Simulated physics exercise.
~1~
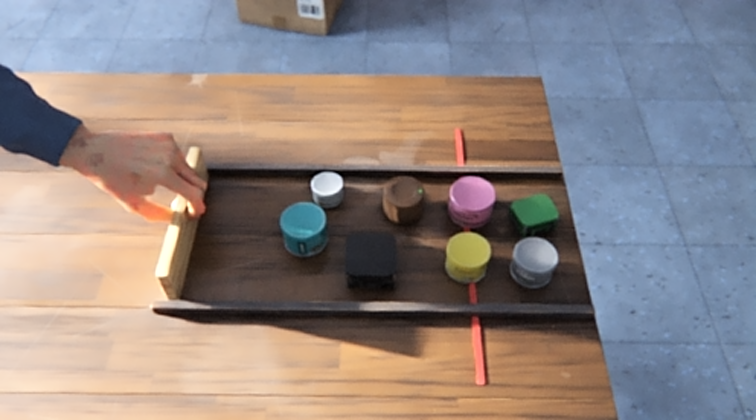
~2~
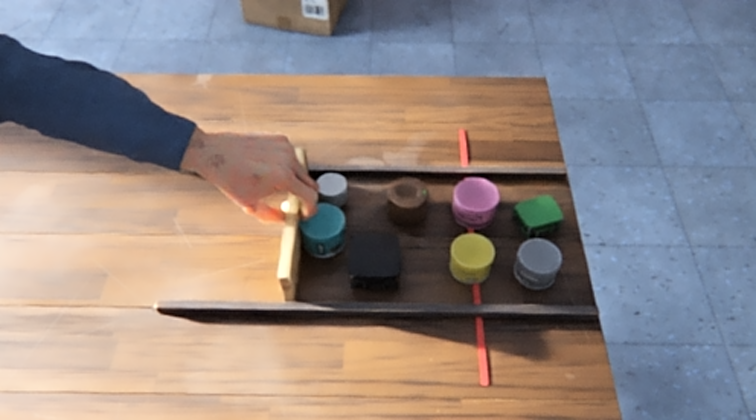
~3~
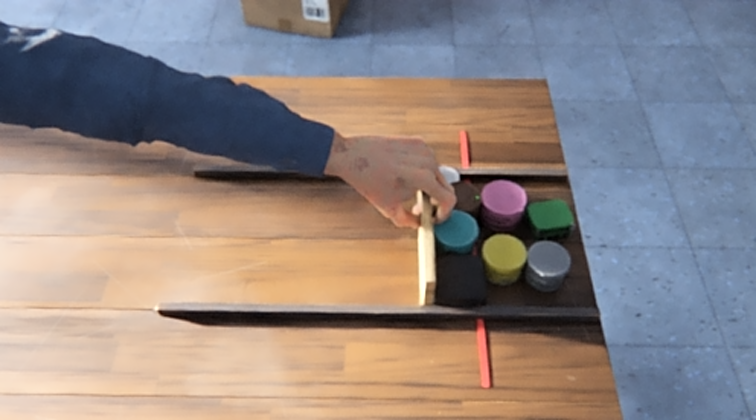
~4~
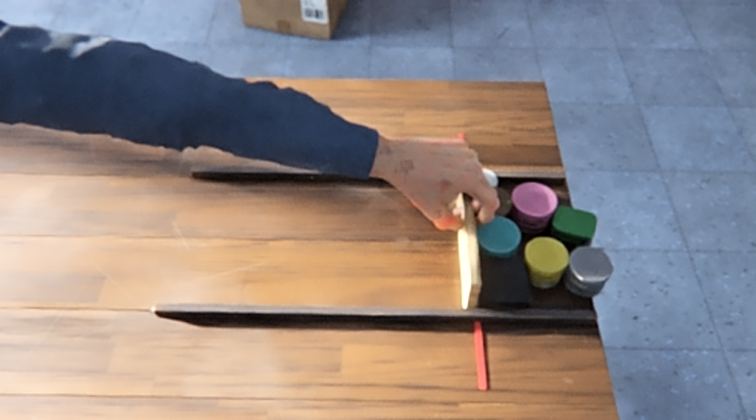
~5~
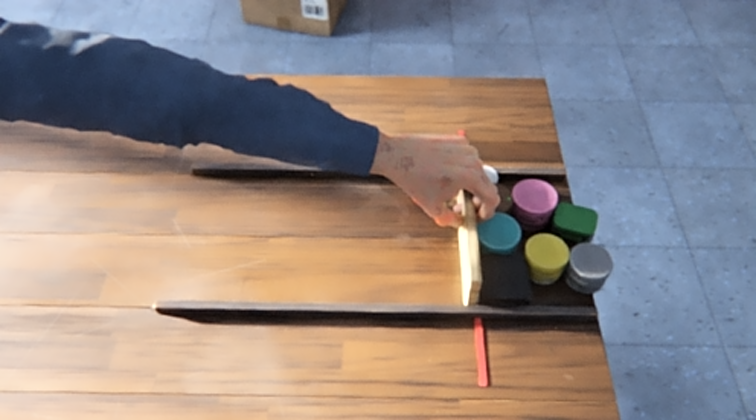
Hand sliding a wooden board rightward between two rails, bunching small tubs and blocks at the table edge, none falling.
